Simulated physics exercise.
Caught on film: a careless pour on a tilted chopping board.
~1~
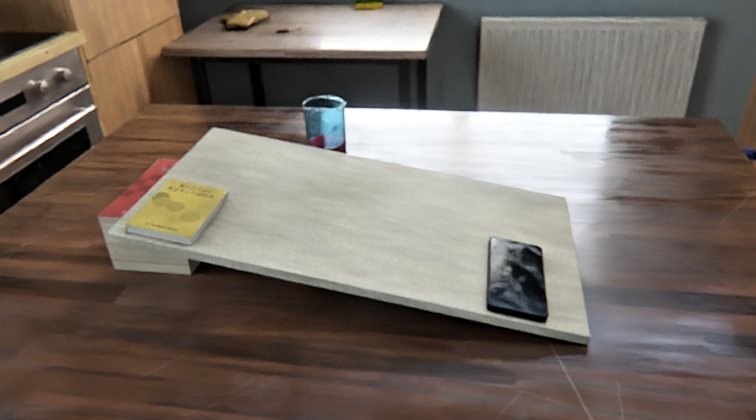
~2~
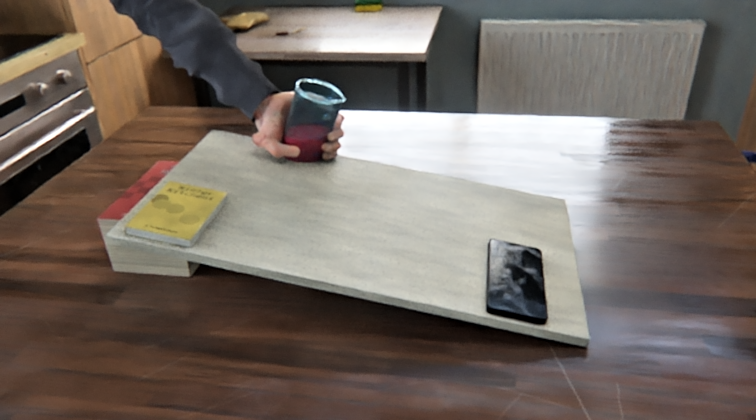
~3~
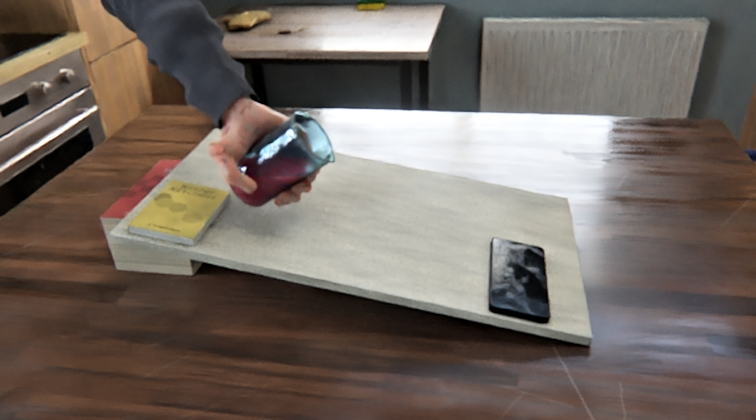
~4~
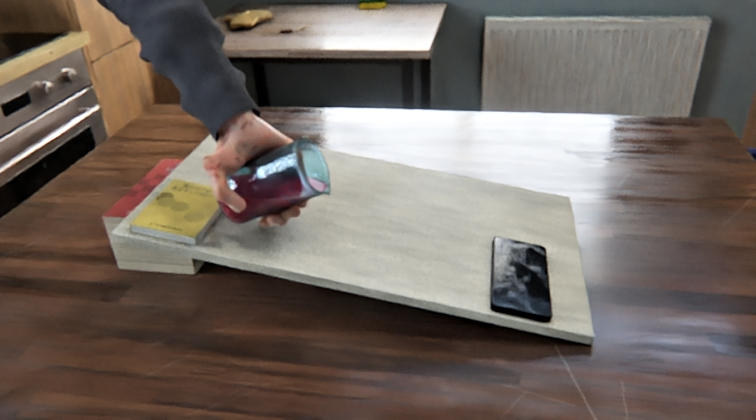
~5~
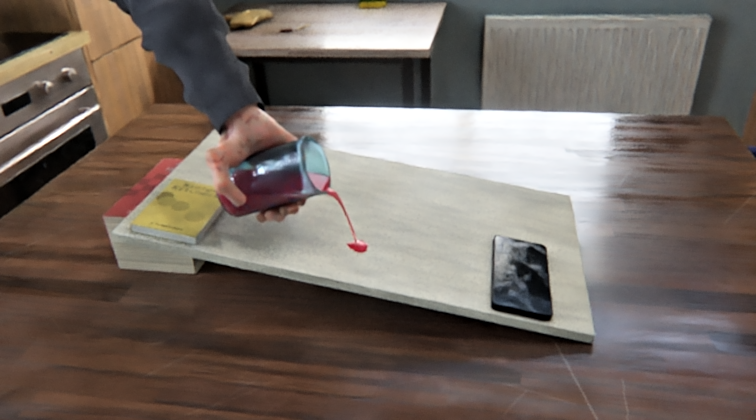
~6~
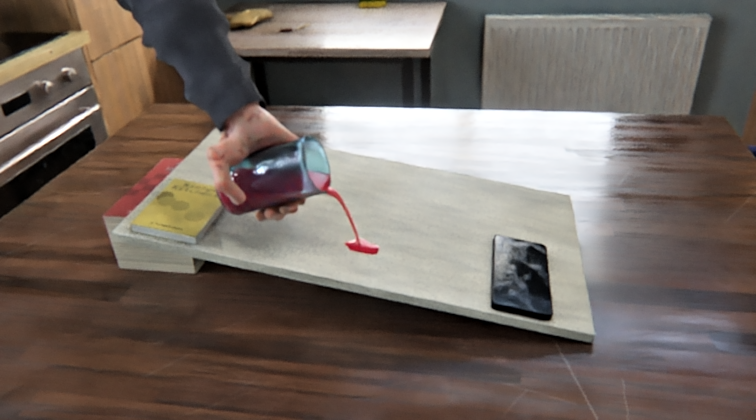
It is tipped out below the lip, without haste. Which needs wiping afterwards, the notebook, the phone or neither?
The notebook remains untouched; the phone ends up in the puddle.
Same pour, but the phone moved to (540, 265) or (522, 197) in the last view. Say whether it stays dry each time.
One: It gets wet. Two: It escapes.
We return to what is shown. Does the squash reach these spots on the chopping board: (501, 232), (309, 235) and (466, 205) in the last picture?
First reached, second dry, third dry.
A moment on, it runs down to the right; the notebook is untouched; the phone is reached.
Further on, it runs down to the right and off the end; the notebook is untouched; the phone is reached.
When it is over, it runs down to the right and off the end; the notebook is untouched; the phone is reached.
